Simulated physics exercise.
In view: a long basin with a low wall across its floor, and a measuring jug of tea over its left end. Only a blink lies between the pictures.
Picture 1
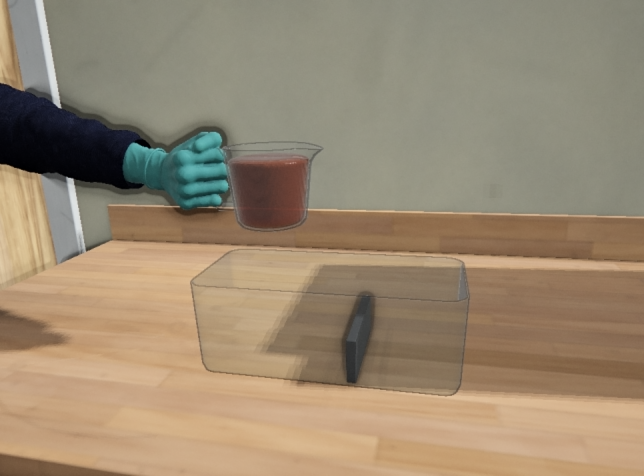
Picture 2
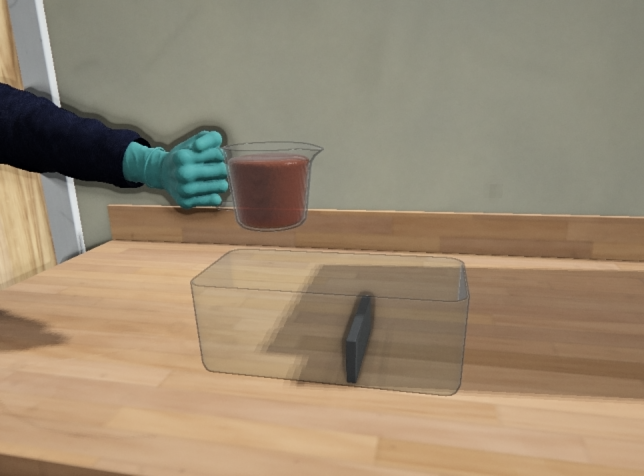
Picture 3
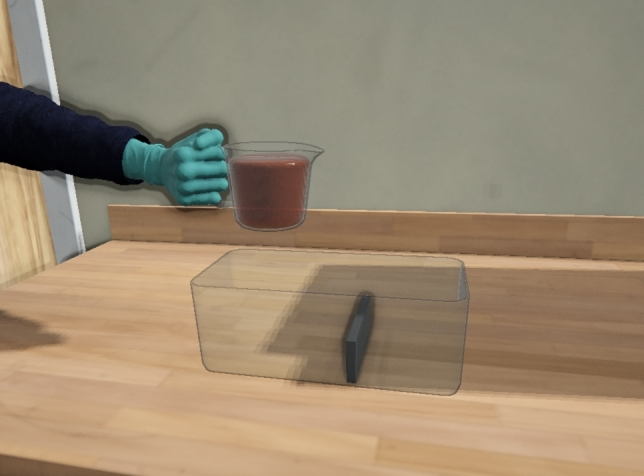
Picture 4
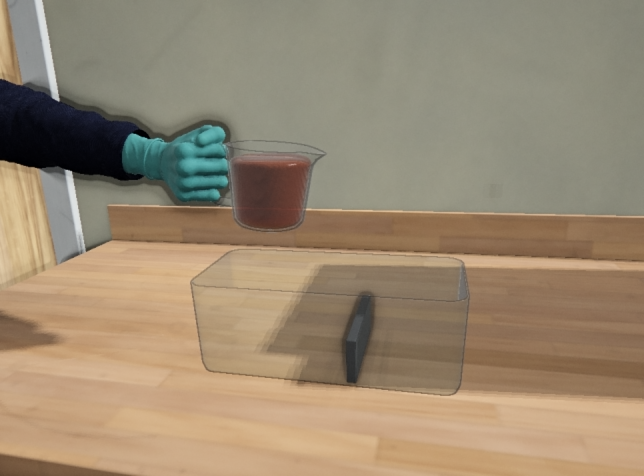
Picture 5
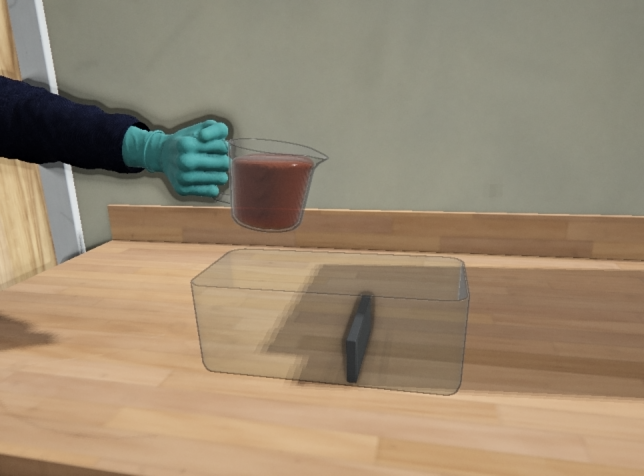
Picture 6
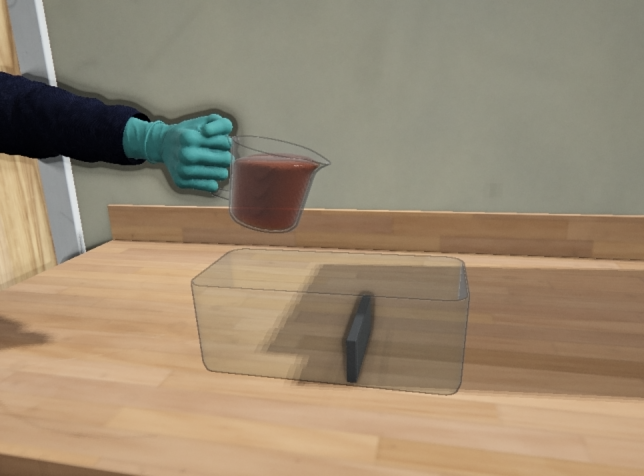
A teal-gloved hand held a clear jug of reddish-brown tea above the left part of a long see-through basin with a low dark wall inside, then slowly tilted it slightly to the right.
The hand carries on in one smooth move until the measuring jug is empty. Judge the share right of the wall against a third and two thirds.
In the end from a third to two thirds is right of the wall.
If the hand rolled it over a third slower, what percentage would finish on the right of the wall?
Roughly 60 in a hundred.
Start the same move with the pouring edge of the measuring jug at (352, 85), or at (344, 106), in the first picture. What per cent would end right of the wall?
Near 85 % and 80 %.
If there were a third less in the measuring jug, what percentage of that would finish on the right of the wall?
Near 20 %.
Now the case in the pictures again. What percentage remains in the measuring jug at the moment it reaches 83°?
Some 55 per cent.
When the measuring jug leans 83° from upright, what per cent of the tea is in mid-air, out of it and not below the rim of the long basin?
Near 25 %.
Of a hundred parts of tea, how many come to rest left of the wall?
Close to 50 per cent.
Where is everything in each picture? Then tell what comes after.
In the first picture, tilt 0°; pouring edge (323, 148); surface from (233, 158) to (311, 158); the long basin's rim runs from (212, 266) to (466, 280); the wall's top is at (359, 317).
In the second picture, tilt 1°; pouring edge (324, 148); surface from (233, 158) to (311, 158).
In the third picture, tilt 2°; pouring edge (325, 150); surface from (233, 157) to (311, 159).
In the fourth picture, tilt 5°; pouring edge (326, 153); surface from (235, 157) to (313, 159).
In the fifth picture, tilt 9°; pouring edge (329, 157); surface from (237, 157) to (315, 161).
In the sixth picture, tilt 14°; pouring edge (331, 163); surface from (238, 159) to (320, 162).
A moment on, the tilt is 83° and 57 per cent is still to pour, 0 is left of the wall and 18 right of it.
Next, the tilt is 117° and 5 per cent is still to pour, 42 is left of the wall and 48 right of it.
Then the tilt is 119° and 0 per cent is still to pour, 51 is left of the wall and 48 right of it.
Later the tilt is 119° and 0 per cent is still to pour, 51 is left of the wall and 48 right of it.
In the end 51 per cent lies left of the wall, 48 right of it and 1 outside.
